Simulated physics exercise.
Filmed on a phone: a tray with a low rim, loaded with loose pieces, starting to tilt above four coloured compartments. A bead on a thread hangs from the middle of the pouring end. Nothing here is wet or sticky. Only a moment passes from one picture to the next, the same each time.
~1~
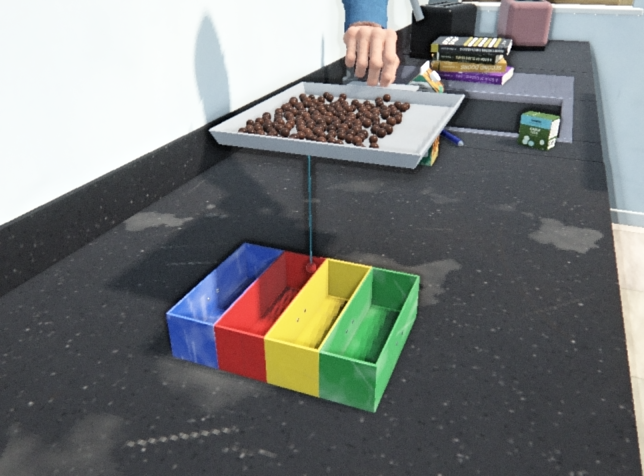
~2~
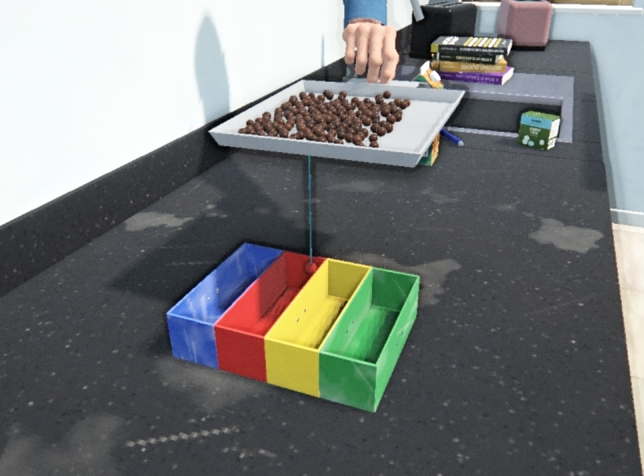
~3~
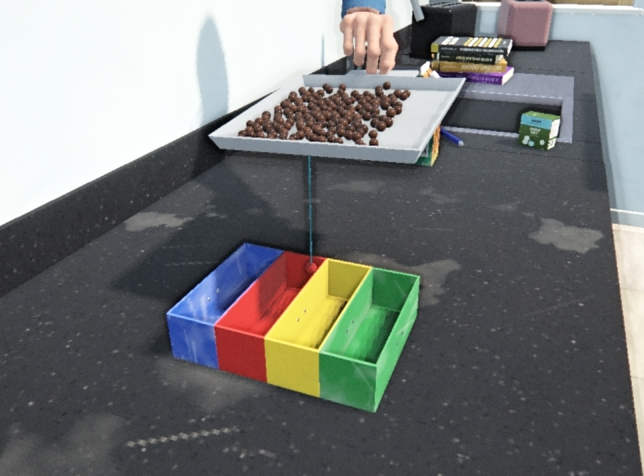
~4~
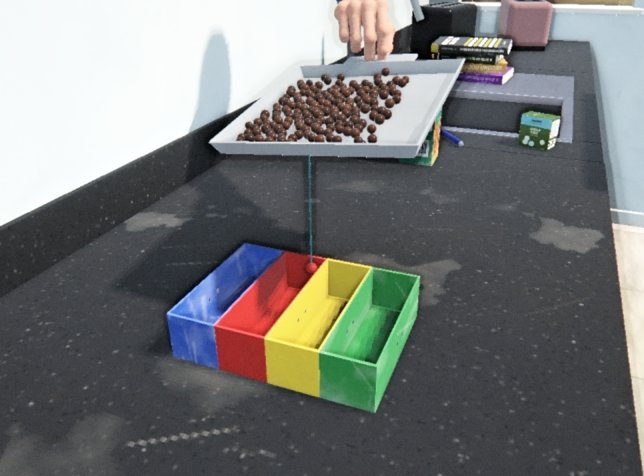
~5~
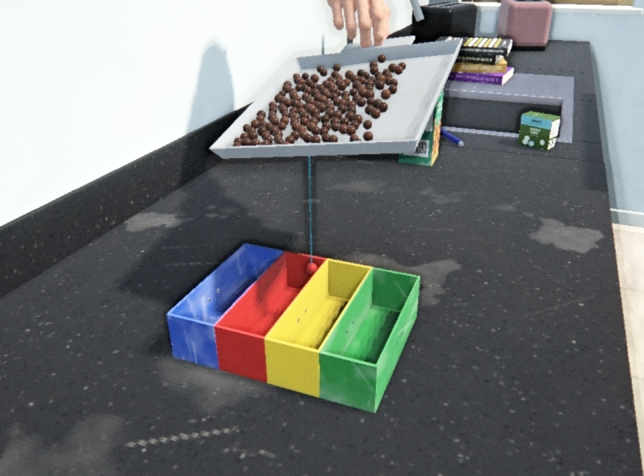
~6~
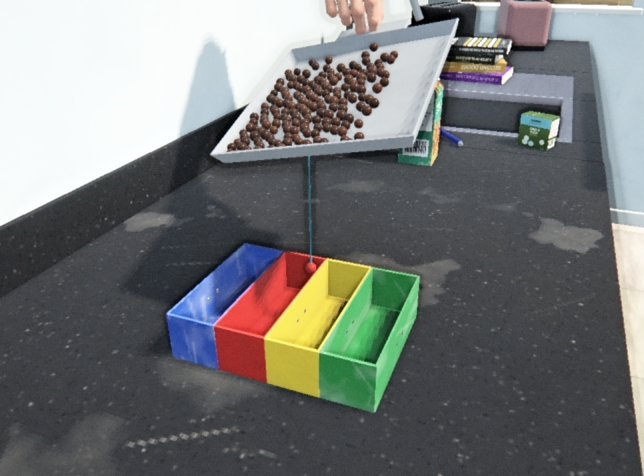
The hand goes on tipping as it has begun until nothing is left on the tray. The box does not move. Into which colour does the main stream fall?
The blue cell gets the most.
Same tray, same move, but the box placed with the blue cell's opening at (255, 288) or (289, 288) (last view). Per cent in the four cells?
The first gives 20 %, the second 0 %.
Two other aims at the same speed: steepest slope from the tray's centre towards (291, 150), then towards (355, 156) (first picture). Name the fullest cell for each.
The first try: The cell in blue. The second: Green.
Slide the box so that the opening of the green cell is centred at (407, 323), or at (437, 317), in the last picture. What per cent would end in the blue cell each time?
About 20 and 0 per cent.
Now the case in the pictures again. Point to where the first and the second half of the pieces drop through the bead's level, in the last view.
At about (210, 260), then at (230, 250).
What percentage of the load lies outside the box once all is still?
Close to 40 per cent.
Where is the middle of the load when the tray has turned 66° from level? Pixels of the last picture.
At about (239, 176).
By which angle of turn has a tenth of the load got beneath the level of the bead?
Around 60° of tilt.
Soon after the last picture, tray tipped steeply; about half on the tray; a small part in the blue cell; a small part in the red cell; about a third falling or outside the box.
A little later, tray tipped past a quarter turn; about half in the blue cell; a small part in the red cell; a stray few in the yellow cell; about half falling or outside the box.
Later still, tray tipped past a quarter turn; about half in the blue cell; a small part in the red cell; a stray few in the yellow cell; about half falling or outside the box.
By the end, tray tipped past a quarter turn; about half in the blue cell; a small part in the red cell; a stray few in the yellow cell; none in the green cell; about half outside the box.
